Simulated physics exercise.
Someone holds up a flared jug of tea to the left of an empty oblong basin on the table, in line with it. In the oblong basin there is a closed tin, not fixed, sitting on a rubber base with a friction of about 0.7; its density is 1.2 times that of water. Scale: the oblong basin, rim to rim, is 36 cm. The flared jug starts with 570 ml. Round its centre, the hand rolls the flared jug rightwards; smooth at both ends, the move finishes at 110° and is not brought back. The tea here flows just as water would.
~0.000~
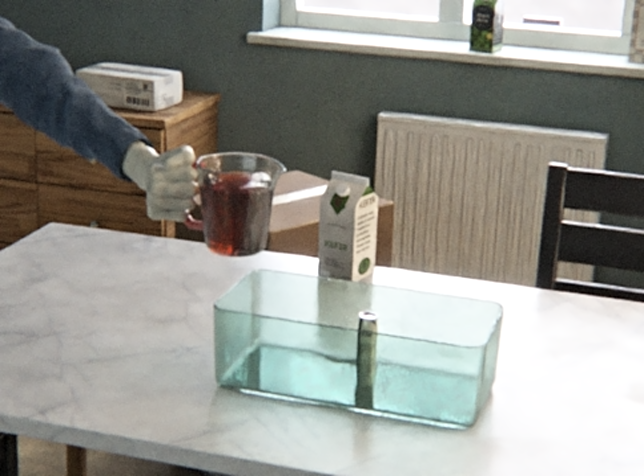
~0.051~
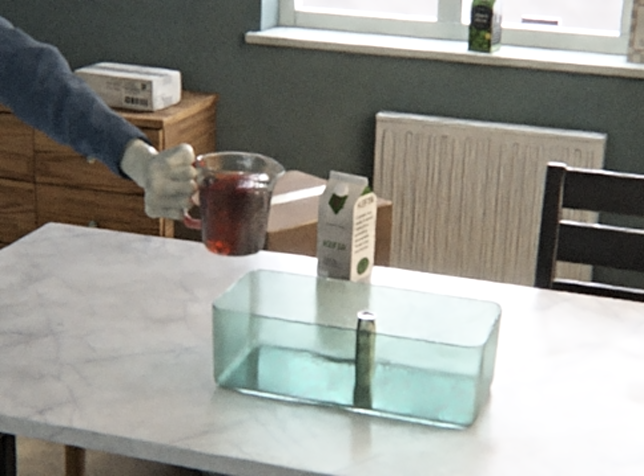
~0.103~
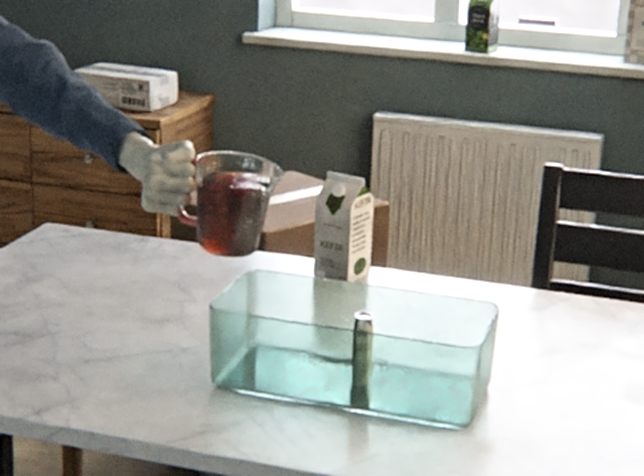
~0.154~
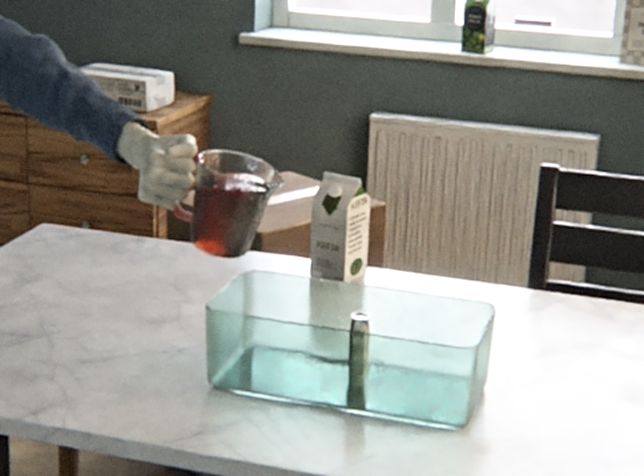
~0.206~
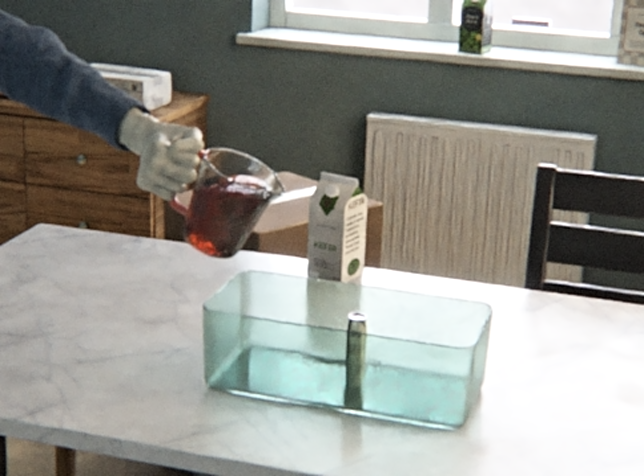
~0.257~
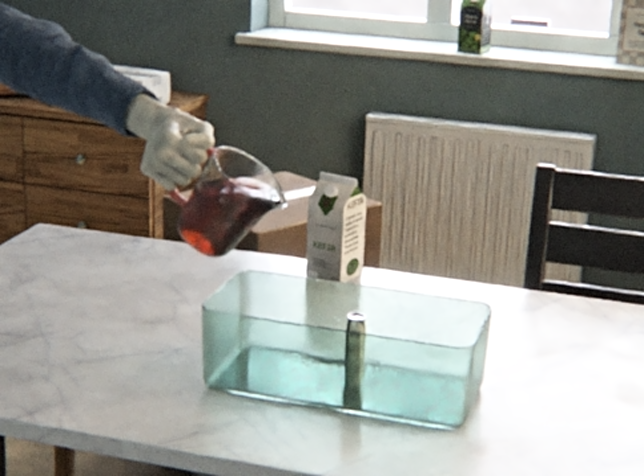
The clip shows a hand holding a clear, flared jug of reddish tea above a table, left of an oblong, greenish glass basin with a closed tin inside, and smoothly rolling the jug rightwards into a marked lean.
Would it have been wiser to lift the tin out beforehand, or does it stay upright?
It stays upright.
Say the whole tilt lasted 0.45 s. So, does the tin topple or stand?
In that case the tin stays vertical.
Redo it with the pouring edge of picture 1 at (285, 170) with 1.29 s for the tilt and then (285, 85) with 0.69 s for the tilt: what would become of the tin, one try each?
Run one: It does not tip. Run two: It tumbles.
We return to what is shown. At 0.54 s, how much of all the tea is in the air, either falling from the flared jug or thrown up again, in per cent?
I'd put it at about 24 percent.
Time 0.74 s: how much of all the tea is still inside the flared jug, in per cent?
Near 8 percent, more or less.
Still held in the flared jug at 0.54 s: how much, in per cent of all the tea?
Fraction remaining: Approx. 54 per cent.
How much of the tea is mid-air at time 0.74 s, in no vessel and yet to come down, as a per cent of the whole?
Close to 9 %.
Then, 0.54 s in, the tilt is 97° and 53 per cent is still to pour; the tin stands where it began.
Then, 0.74 s in, the tilt is 110° and 8 per cent is still to pour; the tin stands where it began.
Then, 0.96 s in, the tilt is 110° and 0 per cent is still to pour; the tin stands where it began.
Then, 1.19 s in, the tilt is 110° and 0 per cent is still to pour; the tin stands where it began.
Finally, the tin stands where it began.
